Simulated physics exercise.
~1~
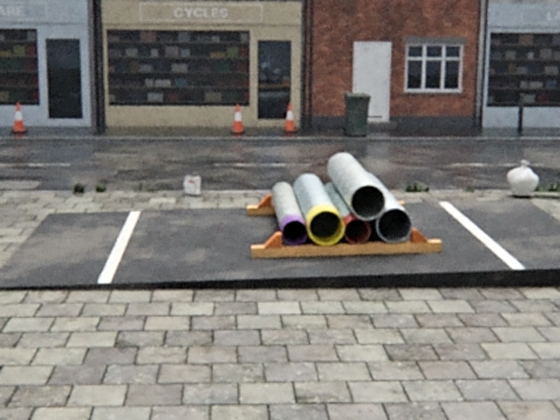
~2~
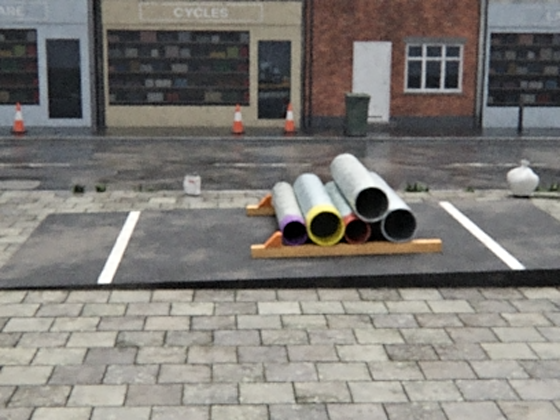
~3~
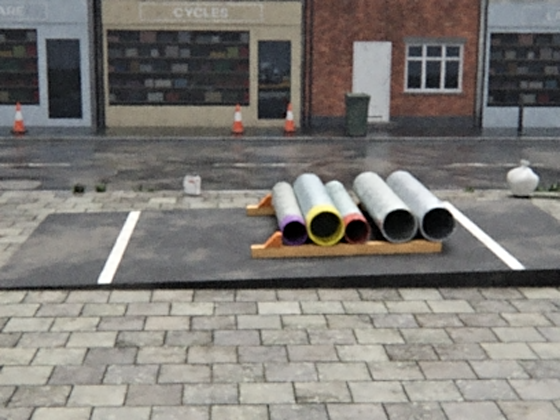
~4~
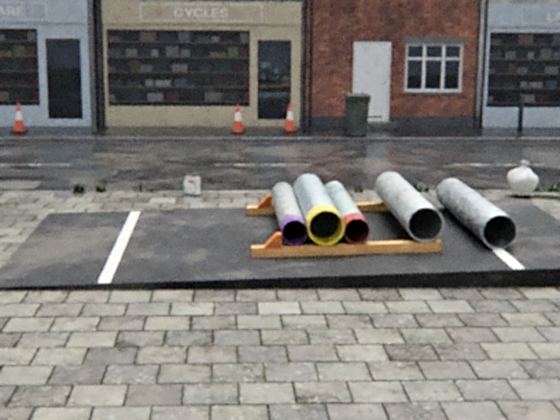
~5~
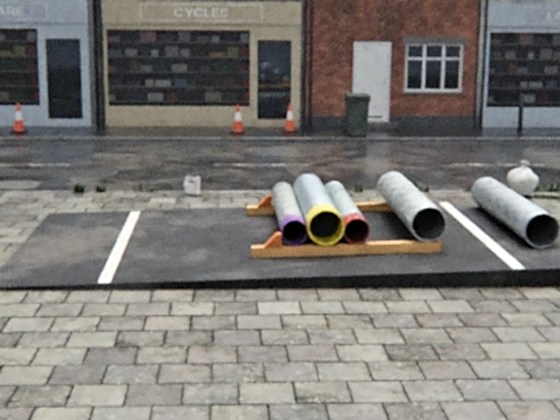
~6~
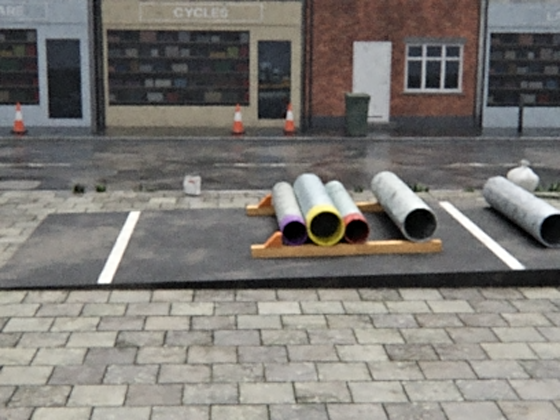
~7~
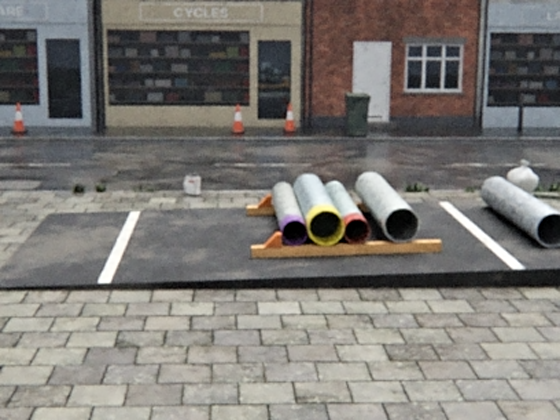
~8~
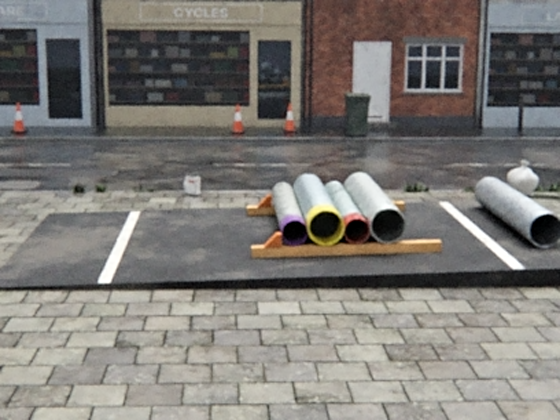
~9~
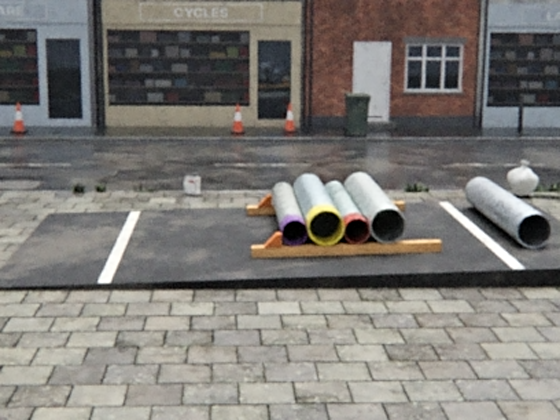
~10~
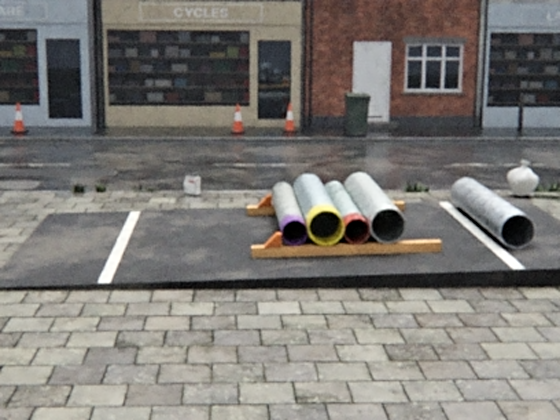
Five hollow steel pipes lie stacked on orange timber bearers on a dark asphalt pad between two white lines, seen from the front across a paved street, with shopfronts and traffic cones behind. Purple, yellow and red rims mark three of them from left to right, and two plain grey pipes sit at the right, one perched higher. The upper grey pipe drops to the right and pushes outward, rolling off the bearers and over the right line. The other grey pipe rolls right, then back against the red one. The outer pipe drifts back left, ending close to the line, while the coloured three stay on the bearers.
